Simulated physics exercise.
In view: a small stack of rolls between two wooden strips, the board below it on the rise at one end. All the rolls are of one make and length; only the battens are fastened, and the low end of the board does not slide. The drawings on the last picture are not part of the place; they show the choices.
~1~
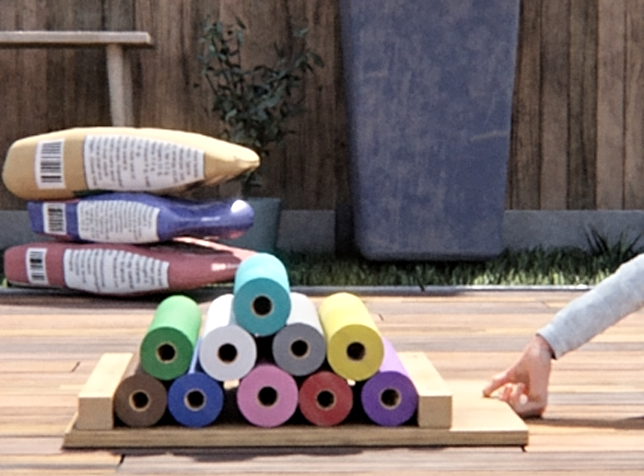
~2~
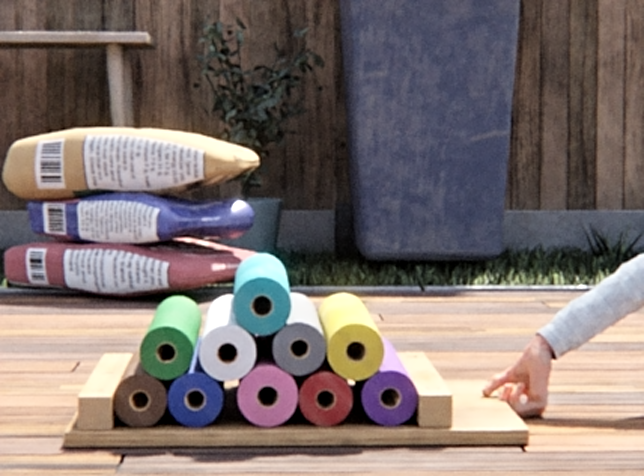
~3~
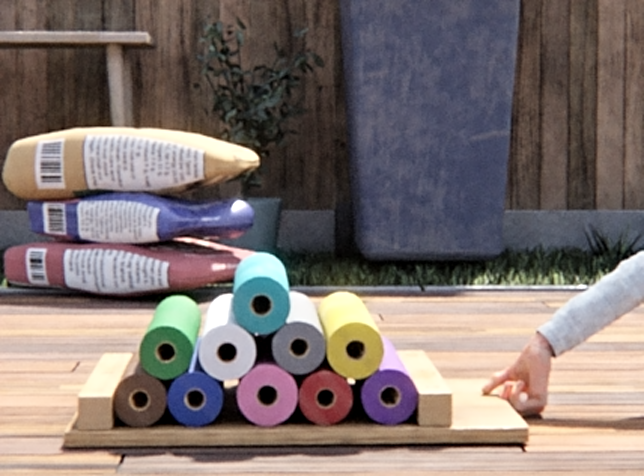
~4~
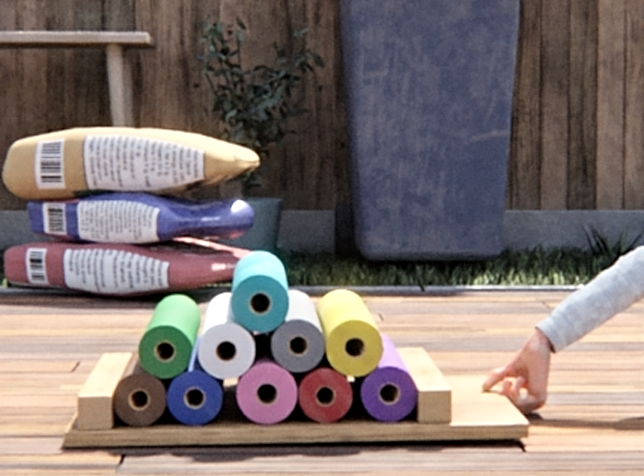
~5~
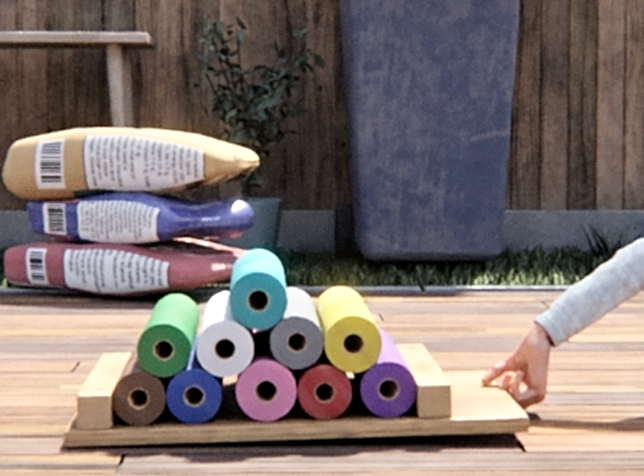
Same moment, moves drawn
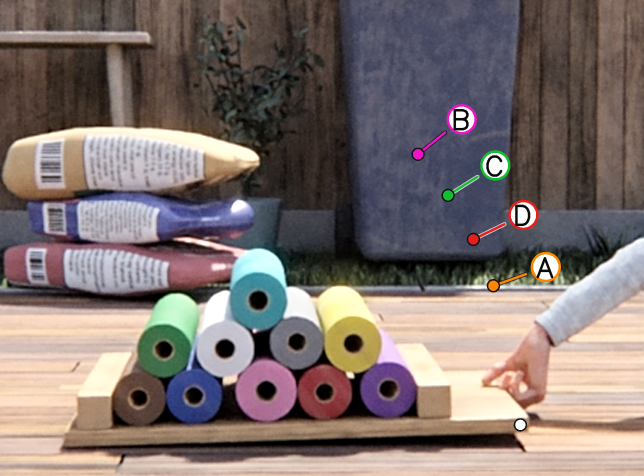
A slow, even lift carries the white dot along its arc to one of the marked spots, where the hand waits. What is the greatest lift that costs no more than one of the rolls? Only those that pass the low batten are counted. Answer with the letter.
Raise it to A.
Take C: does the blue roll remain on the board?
Yes, with C.
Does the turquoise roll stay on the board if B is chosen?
No, with B.
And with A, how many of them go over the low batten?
At A the number is none.
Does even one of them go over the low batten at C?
Yes, at C.
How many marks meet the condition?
The number is one.
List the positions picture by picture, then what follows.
In the first picture, grey roll (300, 349); green roll (167, 352); turquoise roll (262, 305).
In the second picture, turquoise roll (262, 305); board (294, 395).
In the third picture, board (294, 394); purple roll (390, 396); red roll (325, 398).
In the fourth picture, board (294, 392); brown roll (140, 399); blue roll (195, 398).
In the fifth picture, board (293, 389); brown roll (139, 399); blue roll (194, 396).
On the marked copy, A at (493, 286); B at (418, 154); C at (448, 195); D at (473, 239); the white dot at (520, 425).
With A. Early on, board at 14°.
Further on, board at 20°.
At the end, board at 20°, none over the low batten.
As for the rest, B five over the low batten; C five over the low batten; D three over the low batten (white, green, turquoise).
